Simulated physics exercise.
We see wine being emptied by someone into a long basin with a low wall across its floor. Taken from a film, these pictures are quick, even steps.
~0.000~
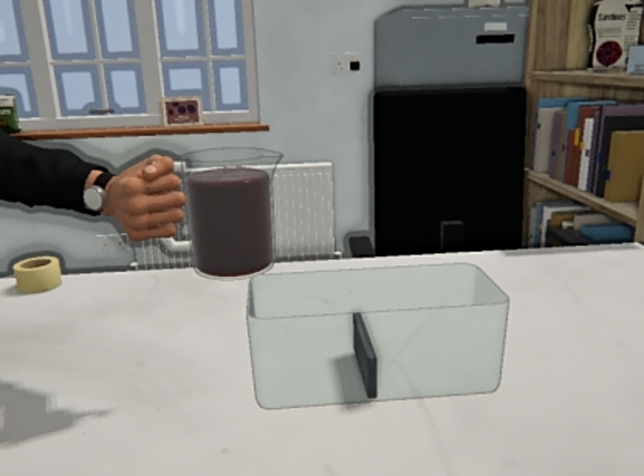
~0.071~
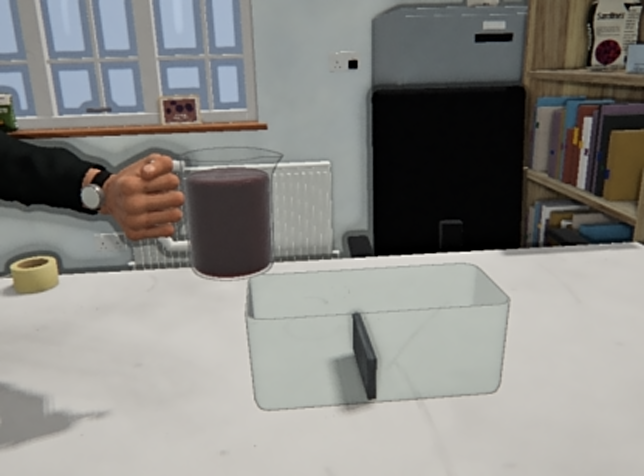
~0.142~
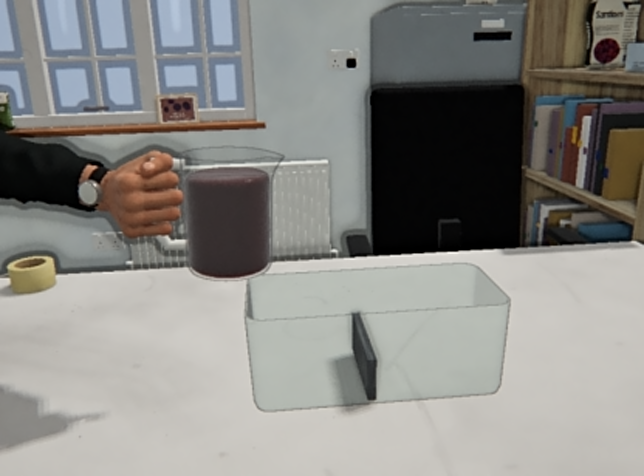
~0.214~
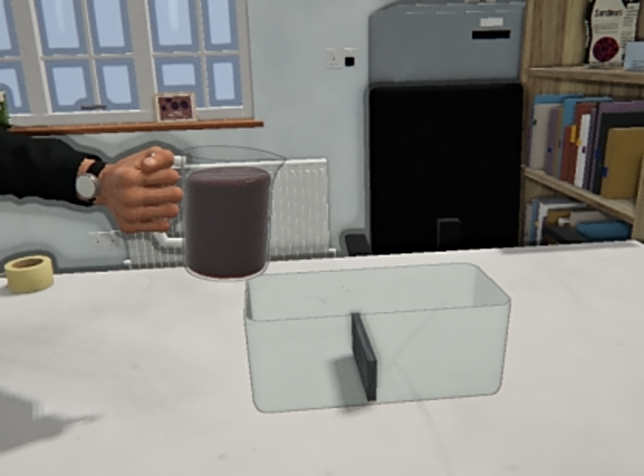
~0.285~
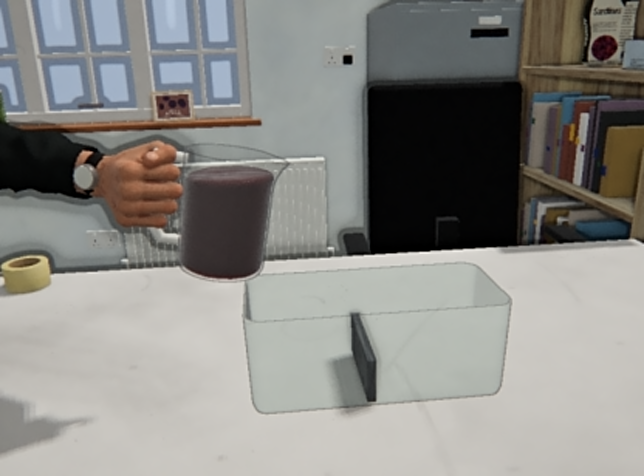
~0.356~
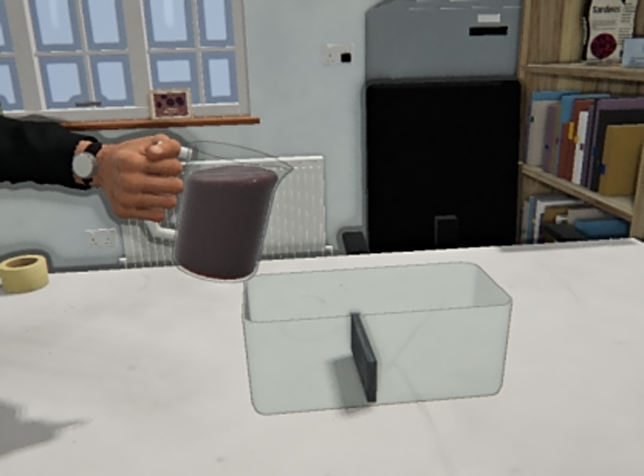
In the video, a hand holds a clear jug of dark purple liquid upright above a table, beside a long transparent basin with a low dark wall inside, then gradually tilts the jug slightly to the right.
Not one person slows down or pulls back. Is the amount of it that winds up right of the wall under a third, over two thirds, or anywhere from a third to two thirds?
In the end it is under a third.
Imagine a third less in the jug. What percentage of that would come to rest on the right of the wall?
It works out near 0 percent.
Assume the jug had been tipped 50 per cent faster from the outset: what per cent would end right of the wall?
I'd say close to 10 %.
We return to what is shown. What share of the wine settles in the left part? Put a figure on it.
Around 80 %.
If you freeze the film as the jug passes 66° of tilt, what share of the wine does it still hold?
Amount still in: Approx. 85 %.
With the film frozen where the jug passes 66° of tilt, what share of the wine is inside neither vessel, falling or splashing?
10 per cent.
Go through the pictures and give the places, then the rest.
In the first picture, it leans 0°; its right rim is at (283, 154); the wine meets the walls at (187, 177) and (271, 173); the long basin's rim runs from (249, 297) to (492, 282); the wall's top is at (364, 335).
In the second picture, it leans 1°; its right rim is at (283, 154); the wine meets the walls at (186, 176) and (269, 173).
In the third picture, it leans 2°; its right rim is at (285, 155); the wine meets the walls at (186, 176) and (270, 173).
In the fourth picture, it leans 6°; its right rim is at (287, 158); the wine meets the walls at (186, 176) and (272, 173).
In the fifth picture, it leans 10°; its right rim is at (290, 162); the wine meets the walls at (186, 175) and (275, 172).
In the sixth picture, it leans 15°; its right rim is at (294, 167); the wine meets the walls at (186, 183) and (280, 172).
A moment on, the jug is tipped part way and 84 per cent is still to pour, 4 is left of the wall and 2 right of it.
Next, the jug is tipped right over and 32 per cent is still to pour, 37 is left of the wall and 18 right of it.
Then the jug is tipped right over and 2 per cent is still to pour, 76 is left of the wall and 19 right of it.
Later the jug is tipped right over and 0 per cent is still to pour, 79 is left of the wall and 20 right of it.
Finally, 79 per cent lies left of the wall, 20 right of it and 1 outside.
